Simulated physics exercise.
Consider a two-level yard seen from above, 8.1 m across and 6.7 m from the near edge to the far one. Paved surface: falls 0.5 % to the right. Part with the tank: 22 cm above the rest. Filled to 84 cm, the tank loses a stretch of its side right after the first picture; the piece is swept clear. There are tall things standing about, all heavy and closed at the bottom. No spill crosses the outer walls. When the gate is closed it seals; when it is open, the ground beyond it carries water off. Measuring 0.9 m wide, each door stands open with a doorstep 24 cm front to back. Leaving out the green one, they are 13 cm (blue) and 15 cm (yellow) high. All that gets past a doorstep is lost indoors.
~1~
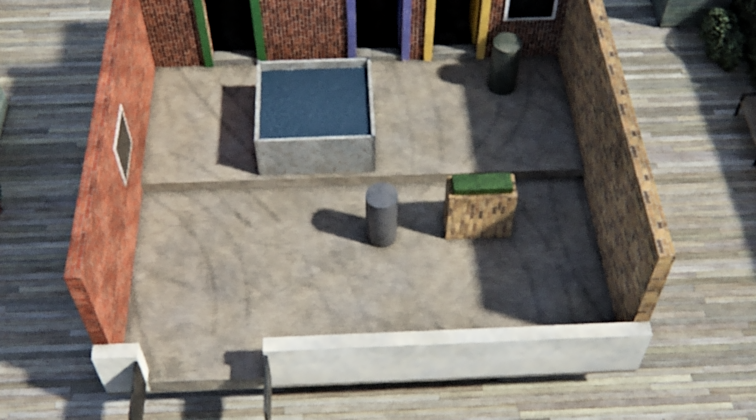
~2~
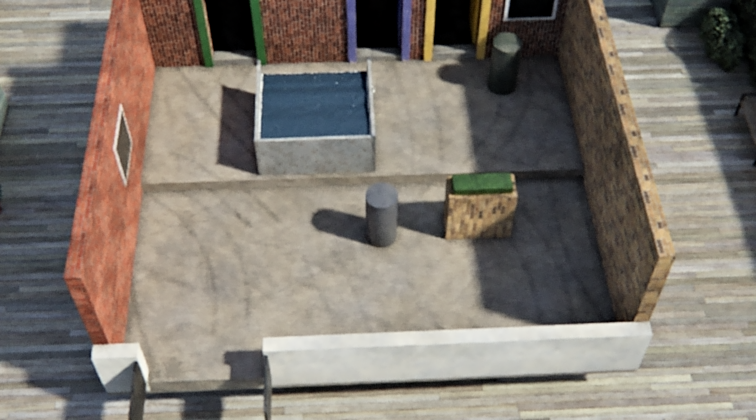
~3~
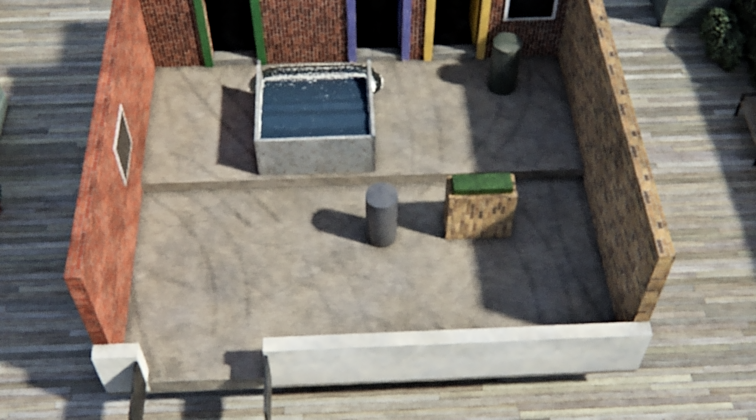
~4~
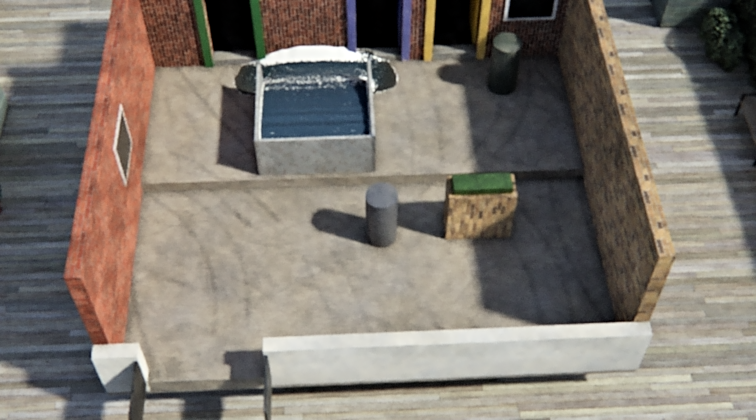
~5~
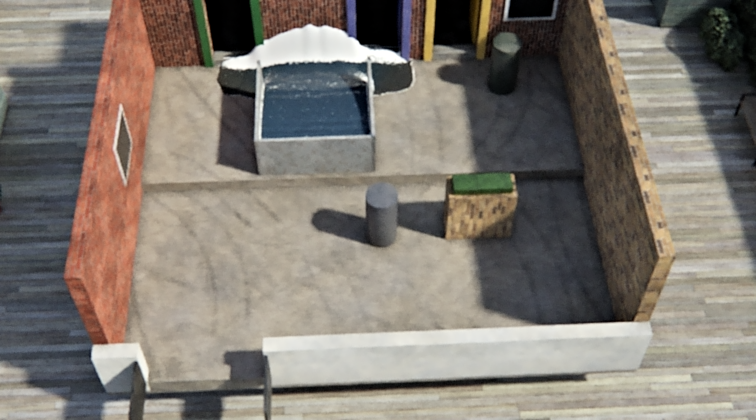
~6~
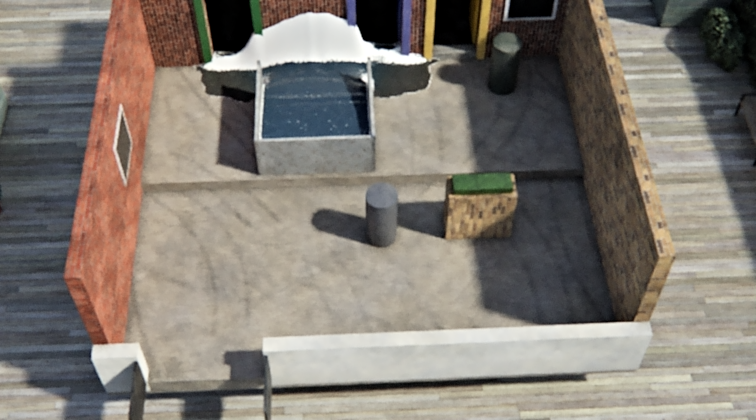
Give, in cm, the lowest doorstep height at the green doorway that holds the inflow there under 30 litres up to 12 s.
The lowest height is close to 24 cm.
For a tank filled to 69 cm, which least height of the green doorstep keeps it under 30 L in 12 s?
About 18 centimetres.
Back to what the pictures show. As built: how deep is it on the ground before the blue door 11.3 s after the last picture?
The depth there is around 5.0 cm.
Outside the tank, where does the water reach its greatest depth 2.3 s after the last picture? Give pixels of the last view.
Look close to (550, 56).
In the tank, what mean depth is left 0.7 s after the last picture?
About 37 cm.
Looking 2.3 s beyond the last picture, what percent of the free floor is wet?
Roughly 40 percent of the floor.
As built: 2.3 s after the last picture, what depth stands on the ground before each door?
Before blue it's 20 cm, before yellow 9 cm, before green 16 cm.
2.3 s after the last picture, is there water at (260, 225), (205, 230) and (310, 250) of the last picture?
Taking the spots one by one: Untouched, swamped, untouched.
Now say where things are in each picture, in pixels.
Still water, 84 cm deep, in the tank at (315, 101); the green door at (230, 27) is dry, in the first picture.
The gap is on the far side, the front 0.3 m out at a hidden place; the back of the tank holds 84 cm, in the second picture.
The gap is on the far side, the front 0.8 m out at a hidden place; the back of the tank holds 83 cm, in the third picture.
The front is at (366, 53), 1.0 m from the gap on the far side; 2.6 m2 of floor is wet, 75 cm left at the back, in the fourth picture.
Water pours out on the far side and has run 1.3 m, to (222, 66); about 19 cm deep outside, 71 cm at the back, in the fifth picture.
The gap is on the far side, the front 1.7 m out at (435, 60); the back of the tank holds 70 cm; water is at the green door at (230, 27), in the sixth picture.
Then, 0.7 s after the last picture water covers 15 % of the floor, deepest (57 cm) near (310, 70); 29 cm at the green door, 23 litres in over its 16 cm doorstep.
Then, 2.3 s after the last picture water covers 40 % of the floor, deepest (38 cm) near (550, 56); 16 cm at the green door, 72 litres in over its 16 cm doorstep.
Then, 11.3 s after the last picture water covers 95 % of the floor, deepest (10 cm) near (611, 340); 5 cm at the green door, 74 litres in over its 16 cm doorstep.
At the green door as built, the water peaked near 47 cm, by the last picture.
With a doorstep of 22 cm, 39 litres would have come in within the 12 s; with 26 cm, 22 litres. So under 30 litres takes about 24 cm.
